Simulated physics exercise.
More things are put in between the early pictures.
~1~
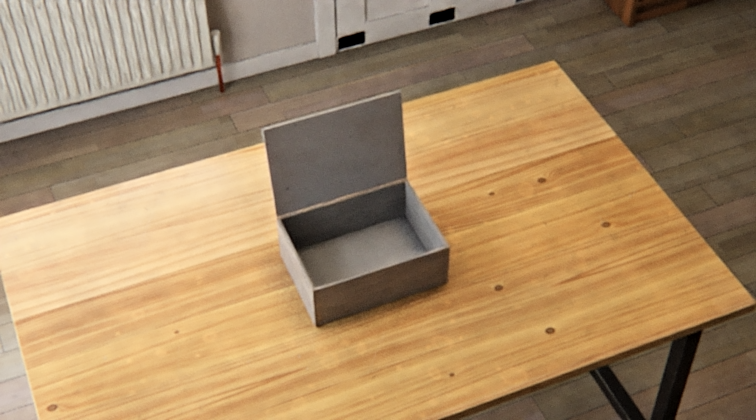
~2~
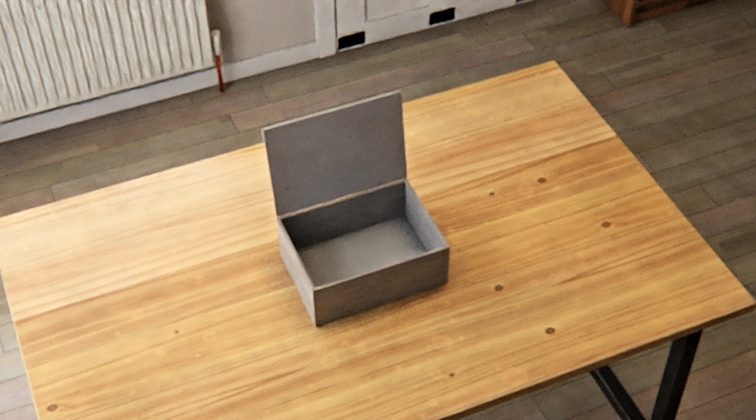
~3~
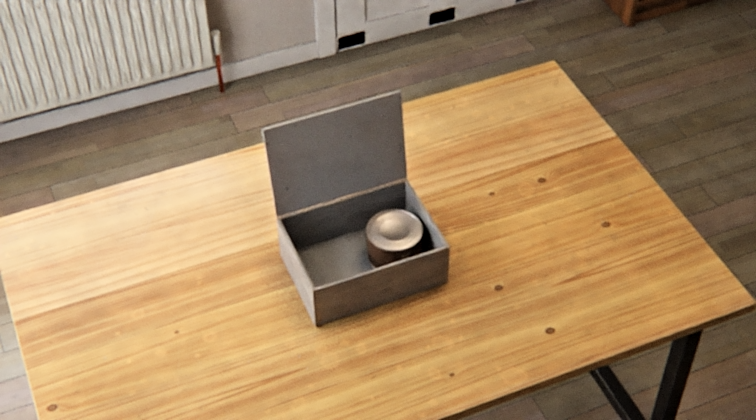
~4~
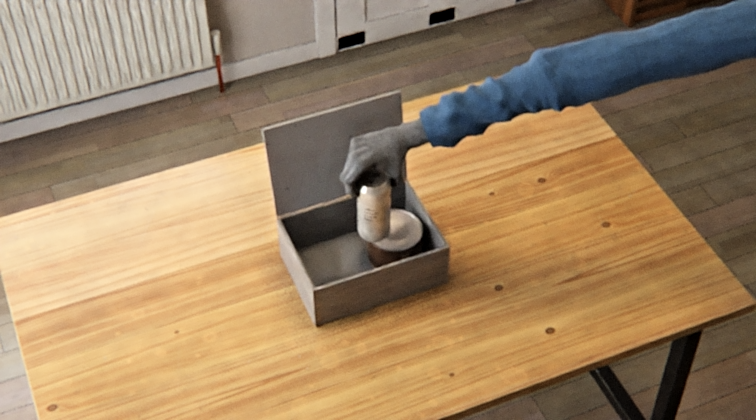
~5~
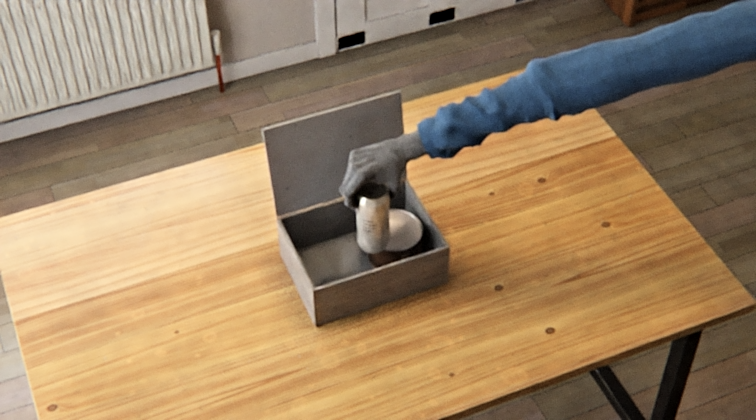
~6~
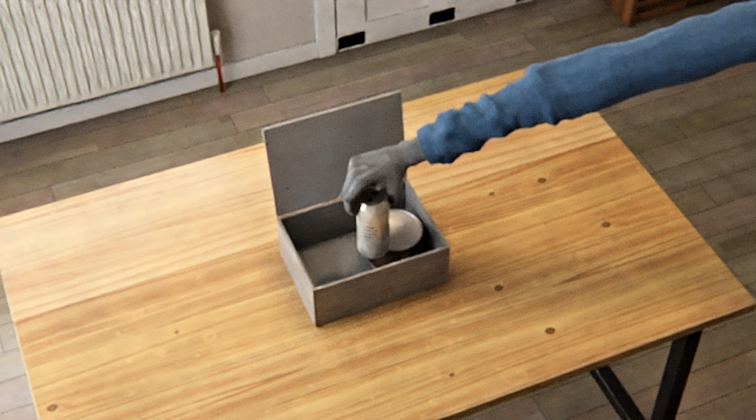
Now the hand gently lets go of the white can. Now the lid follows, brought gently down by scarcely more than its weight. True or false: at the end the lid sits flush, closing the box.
True.
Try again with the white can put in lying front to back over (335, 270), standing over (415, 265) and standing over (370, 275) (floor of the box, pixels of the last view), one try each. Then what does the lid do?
Okay, so first it closes properly, then it doesn't close, and last it closes properly.
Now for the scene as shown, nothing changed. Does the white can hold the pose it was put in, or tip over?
The white can ends up tilted.
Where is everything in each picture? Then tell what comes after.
In the first frame, the last thing is not in view yet.
In the second frame, the last thing is not in view yet.
In the third frame, the last thing is not in view yet; brown tub (394, 242).
In the fourth frame, coming down; white can (374, 207); brown tub (394, 242).
In the fifth frame, coming down; white can (373, 218); brown tub (394, 242).
In the sixth frame, put in, still held; white can (373, 224).
Then, 1.00 s on from there, lid starting down; white can on its side near (340, 271).
Then, 1.90 s on from there, lid 36° above the rim; white can on its side near (338, 268).
In the end, lid shut; toppled in the box, white can; brown tub unmoved. At the end, from the last picture's camera, white can near (340, 271).
